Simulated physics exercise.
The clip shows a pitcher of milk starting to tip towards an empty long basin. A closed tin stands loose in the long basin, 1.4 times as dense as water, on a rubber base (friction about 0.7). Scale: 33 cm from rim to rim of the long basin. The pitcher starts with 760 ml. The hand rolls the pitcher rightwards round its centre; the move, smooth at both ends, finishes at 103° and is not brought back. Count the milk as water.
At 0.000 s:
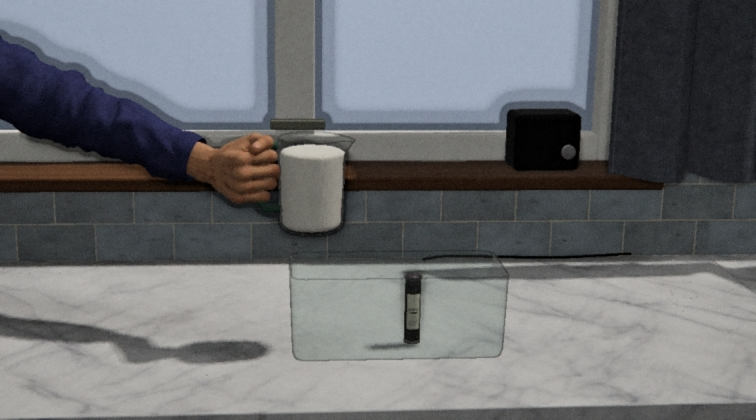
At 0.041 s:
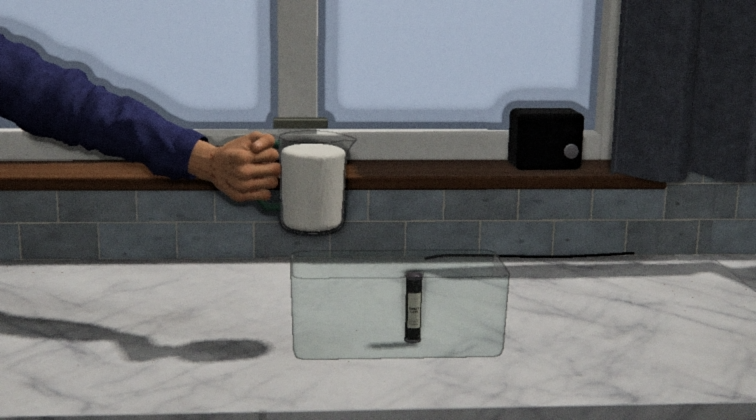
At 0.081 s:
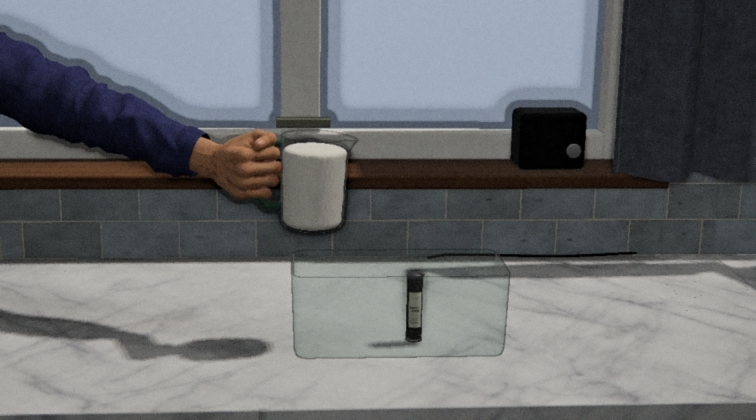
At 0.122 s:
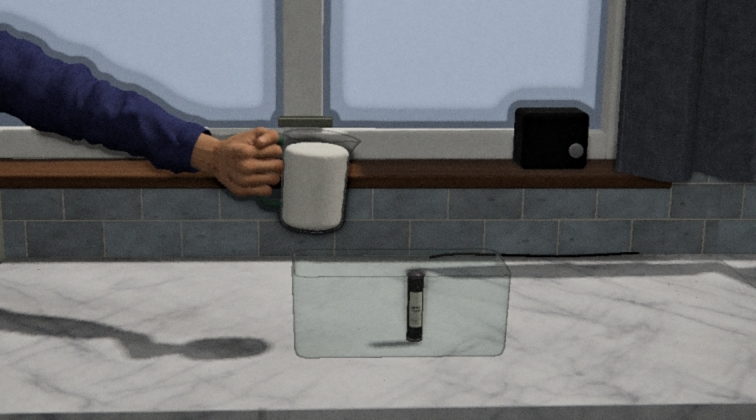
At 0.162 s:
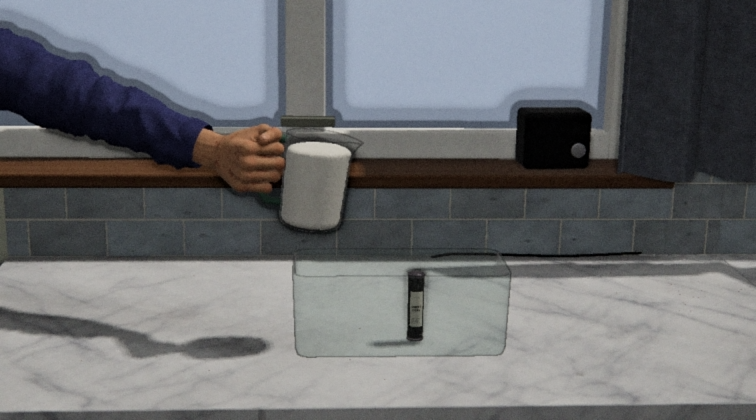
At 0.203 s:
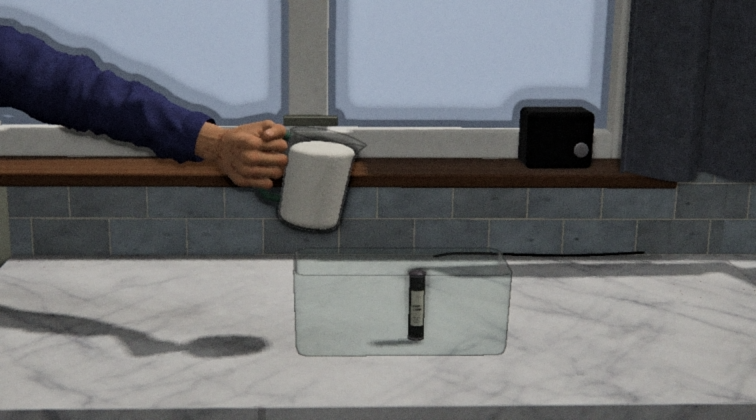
Kitchen counter by a window, a hand slowly tilting a pitcher of milk slightly rightwards above a clear basin holding a small container.
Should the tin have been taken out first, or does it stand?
It falls.
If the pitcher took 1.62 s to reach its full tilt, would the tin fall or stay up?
The tin topples.
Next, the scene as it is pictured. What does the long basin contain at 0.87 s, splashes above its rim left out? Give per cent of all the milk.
Near 44 in a hundred.
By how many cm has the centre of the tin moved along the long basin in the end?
Some 7.5 cm.
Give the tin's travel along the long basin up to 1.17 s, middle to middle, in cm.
About 8 cm.
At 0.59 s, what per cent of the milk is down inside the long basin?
About 3 per cent.
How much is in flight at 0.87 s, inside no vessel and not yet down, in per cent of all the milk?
Some 18 per cent.
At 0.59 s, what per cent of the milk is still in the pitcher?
About 84 per cent.
Then, 0.59 s in, the tilt is 67° and 85 per cent is still to pour; the tin stands where it began.
Then, 0.87 s in, the tilt is 99° and 37 per cent is still to pour; the tin leans 5°.
Then, 1.17 s in, the tilt is 103° and 5 per cent is still to pour; the tin lies on its side.
Then, 1.49 s in, the tilt is 103° and 0 per cent is still to pour; the tin lies on its side.
Finally, the tin lies on its side.
